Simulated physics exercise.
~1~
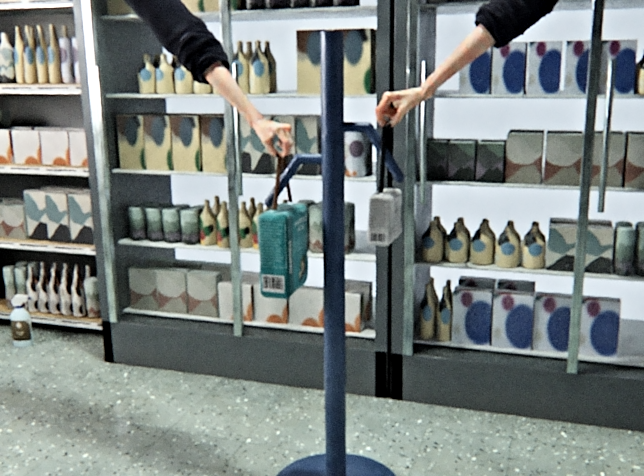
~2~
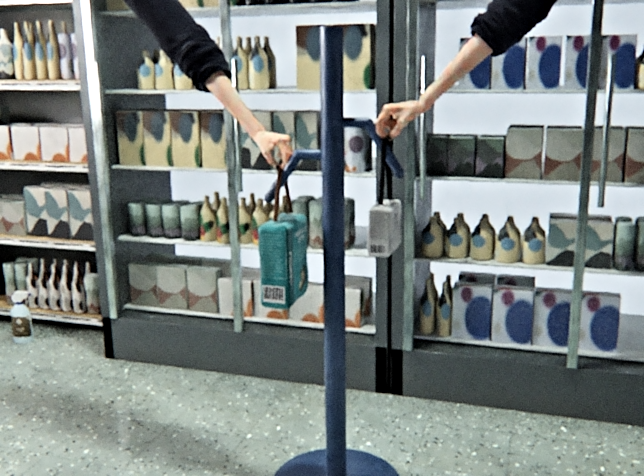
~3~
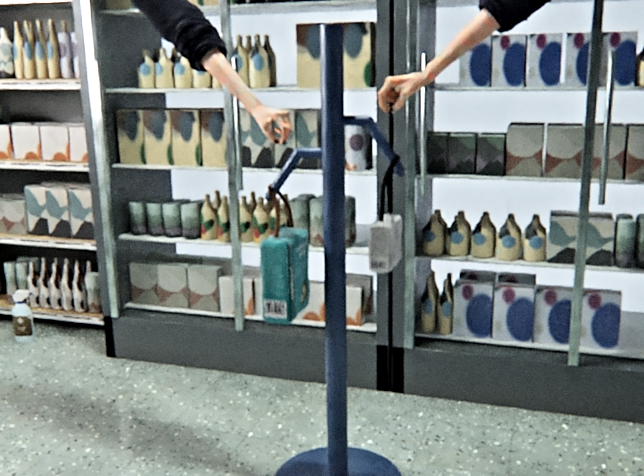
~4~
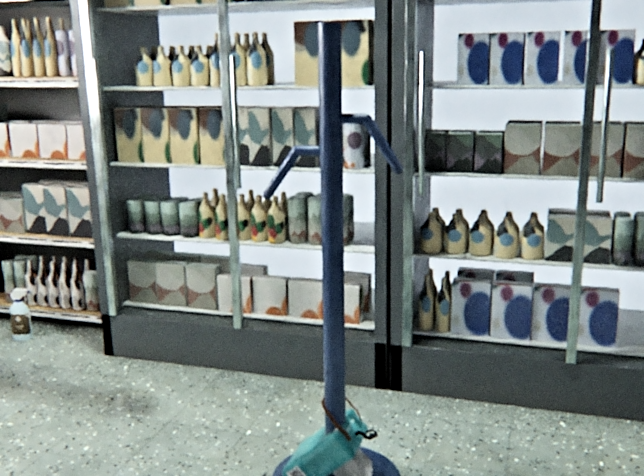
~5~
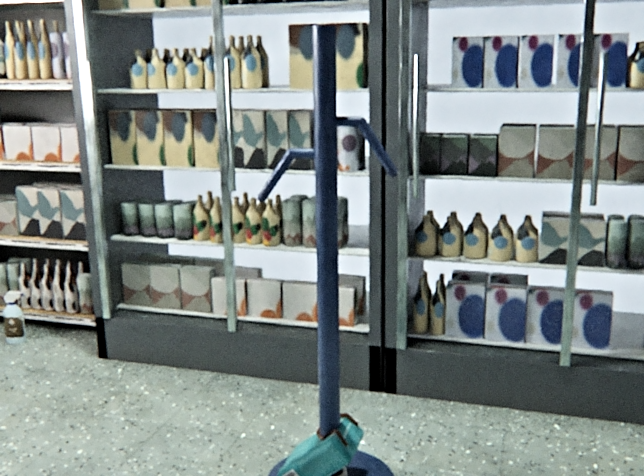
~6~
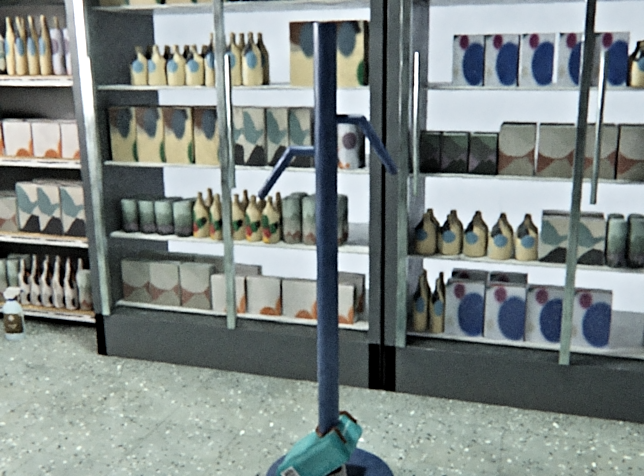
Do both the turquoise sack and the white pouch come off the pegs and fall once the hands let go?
Yes, neither peg holds its load. The turquoise sack drops to the floor at the foot of the post, and the white pouch comes down too.
